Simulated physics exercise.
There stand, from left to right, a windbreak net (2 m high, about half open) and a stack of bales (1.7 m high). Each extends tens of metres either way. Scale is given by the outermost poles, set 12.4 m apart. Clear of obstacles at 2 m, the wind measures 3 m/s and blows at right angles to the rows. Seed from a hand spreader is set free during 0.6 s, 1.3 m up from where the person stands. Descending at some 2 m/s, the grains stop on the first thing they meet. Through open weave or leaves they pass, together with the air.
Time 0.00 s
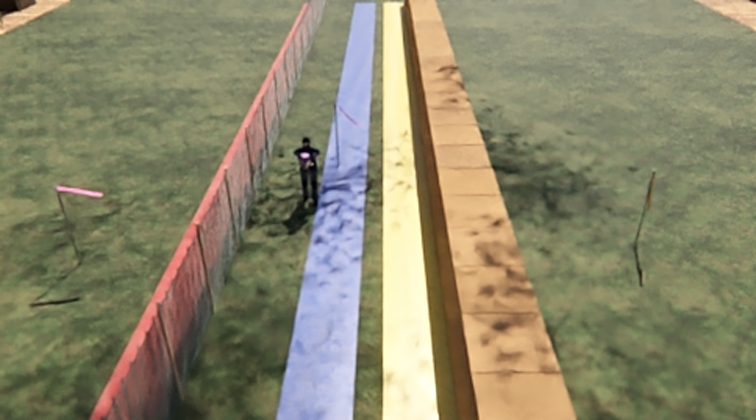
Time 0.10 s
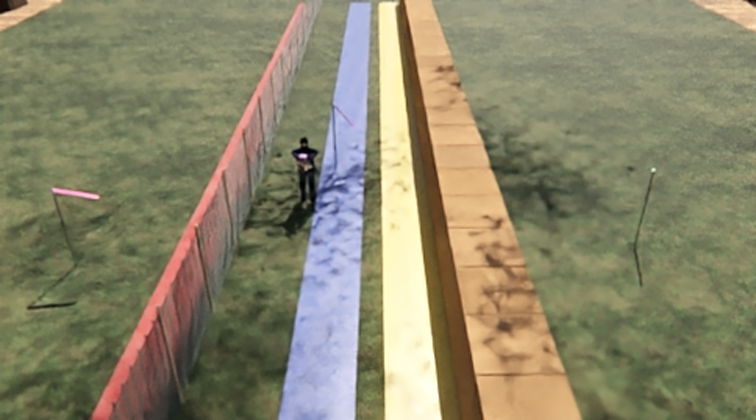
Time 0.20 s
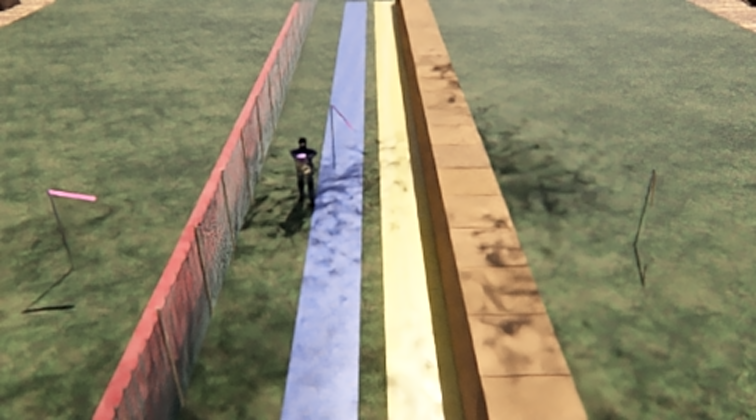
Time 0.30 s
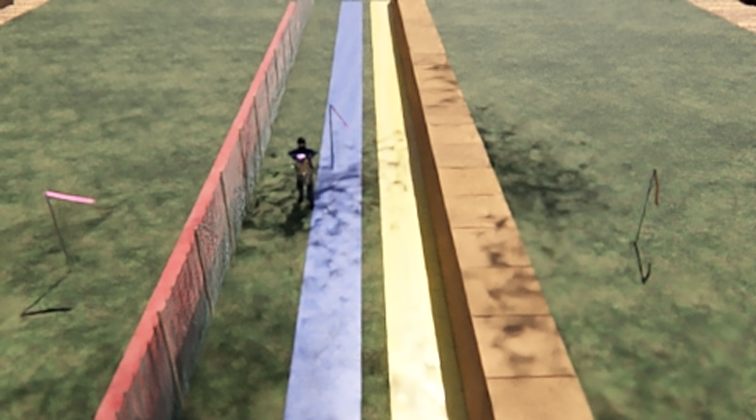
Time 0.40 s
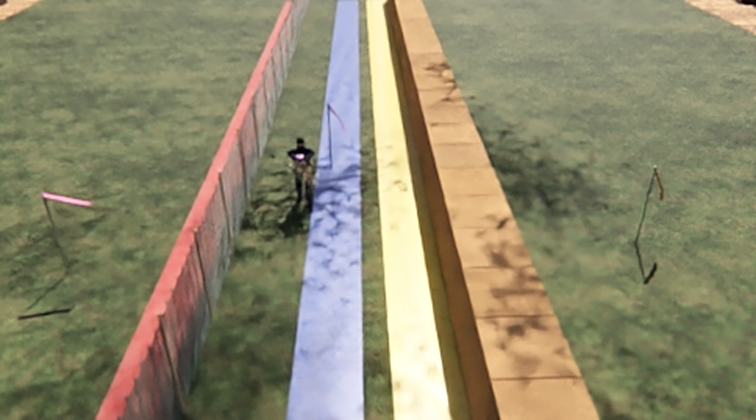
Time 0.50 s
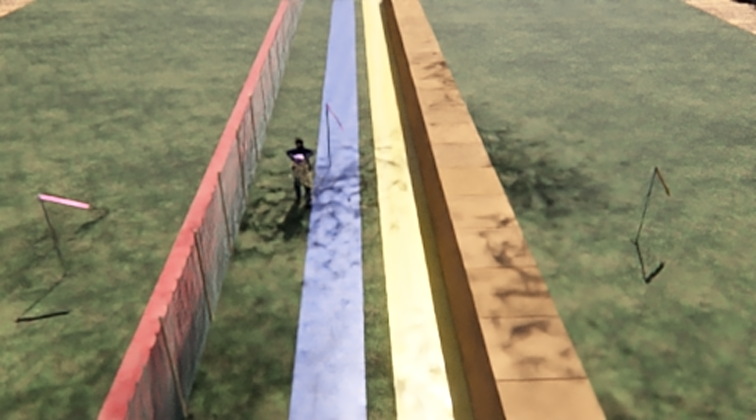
On a grassy field between long barriers, a dark figure stands nearly still while ribbons flutter.
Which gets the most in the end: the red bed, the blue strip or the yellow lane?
Blue.
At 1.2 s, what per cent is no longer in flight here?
Roughly 55 in a hundred.
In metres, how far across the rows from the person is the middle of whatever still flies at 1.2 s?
Roughly 0.5 m.
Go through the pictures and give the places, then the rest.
The first picture shows the left ribbon ends at (102, 195), leaning 75 degrees to the right, the seed in the air spans x = 295 to 310 around y = 165 and it comes from (305, 163).
The second picture shows the seed in the air spans x = 295 to 310 around y = 165, the red one passes (204, 247), the blue one passes (335, 246) and the yellow one passes (409, 246).
The third picture shows the inner ribbon ends at (353, 129), leaning 40 degrees to the right, the seed in the air spans x = 295 to 310 around y = 170 and the top of the windbreak net crosses (237, 140).
The fourth picture shows the left ribbon ends at (93, 201), leaning 75 degrees to the right, the seed in the air spans x = 295 to 315 around y = 170, the red one passes (223, 195), the blue one passes (338, 193) and the yellow one passes (403, 192).
The fifth picture shows the right ribbon ends at (662, 201), leaning 25 degrees to the right and the seed in the air spans x = 295 to 315 around y = 175.
The sixth picture shows the inner ribbon ends at (344, 132), leaning 30 degrees to the right, the seed in the air spans x = 295 to 320 around y = 175 and the top of the stack of bales crosses (458, 148).
After 1.2 s, 54 % is no longer flying here, and 0 % lies on the red bed, 50 % on the blue strip and 0 % on the yellow lane; the middle of what still flies is 0.3 m above the low ground, near (325, 203).
After 2.0 s, 99 % is no longer flying here, and 0 % lies on the red bed, 92 % on the blue strip and 0 % on the yellow lane.
After 3.5 s, 100 % is no longer flying here, and 0 % lies on the red bed, 92 % on the blue strip and 0 % on the yellow lane.
After 8.0 s, 100 % is no longer flying here, and 0 % lies on the red bed, 92 % on the blue strip and 0 % on the yellow lane.
After 45.0 s, 100 % is no longer flying here, and 0 % lies on the red bed, 92 % on the blue strip and 0 % on the yellow lane.
